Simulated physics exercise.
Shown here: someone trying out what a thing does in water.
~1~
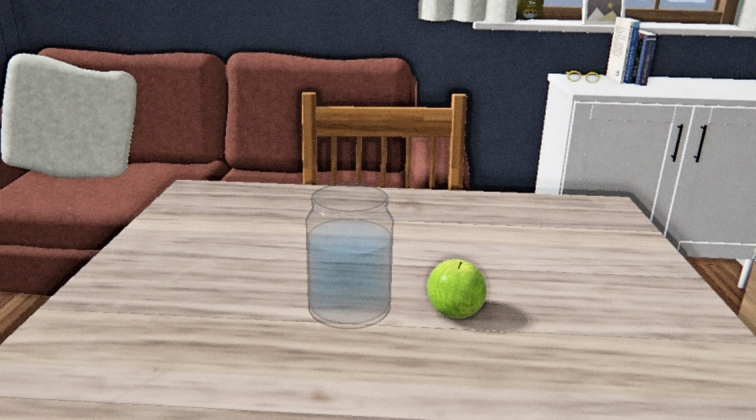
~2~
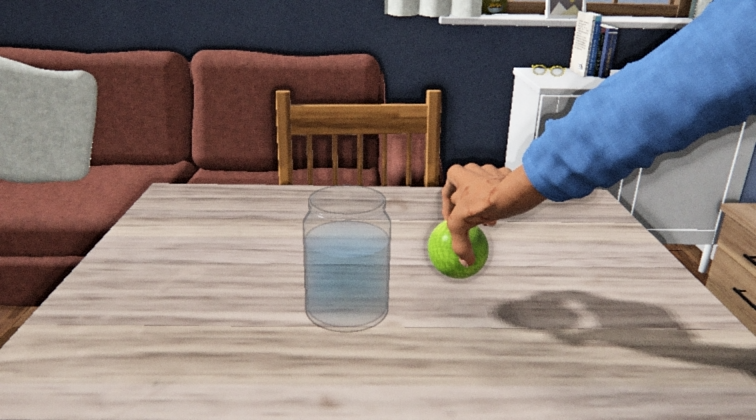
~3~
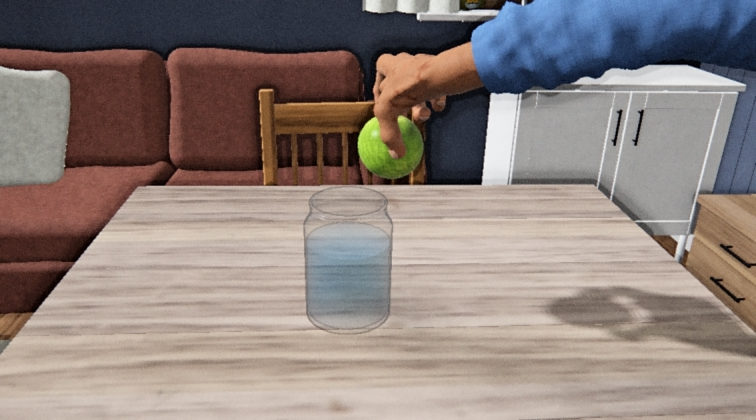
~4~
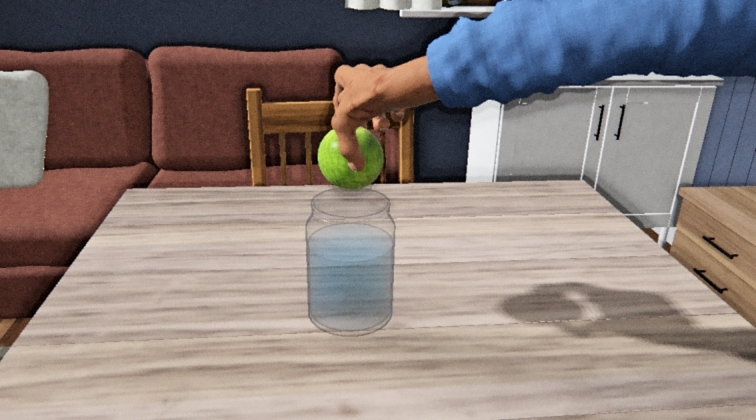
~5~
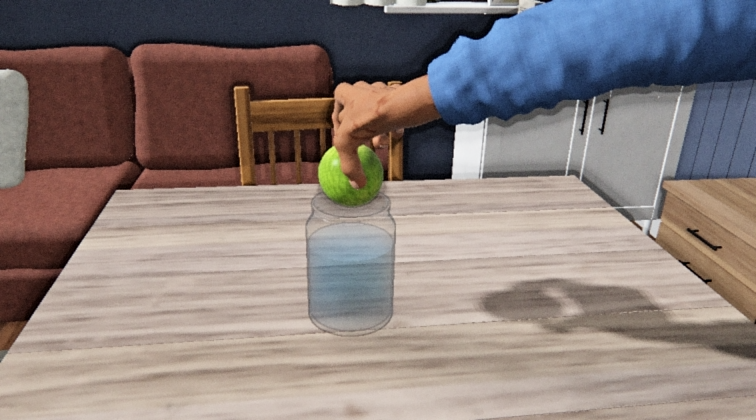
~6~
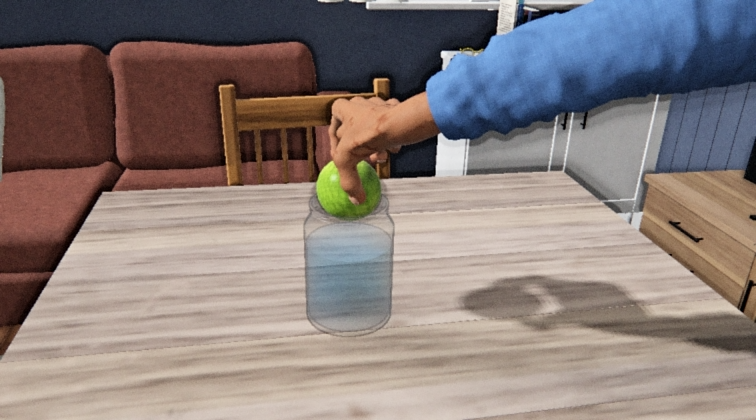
A hand in a blue sleeve picks up a green apple from a wooden table, carries it left above a clear jar about two thirds full of water, and lowers it into the jar's mouth, just over the surface.
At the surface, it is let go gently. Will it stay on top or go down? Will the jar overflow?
One by one: Thing: Stays up; jar: Holds it.
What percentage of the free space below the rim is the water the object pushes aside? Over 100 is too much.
I'd estimate close to 50 per cent.
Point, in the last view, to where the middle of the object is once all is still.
Near (349, 238).
Shortly, the apple enters the water; the jar is about three quarters full.
Then, the apple comes up again; the jar is about three quarters full.
At the finish, the apple bobs at the top; the jar is about three quarters full; no mess.
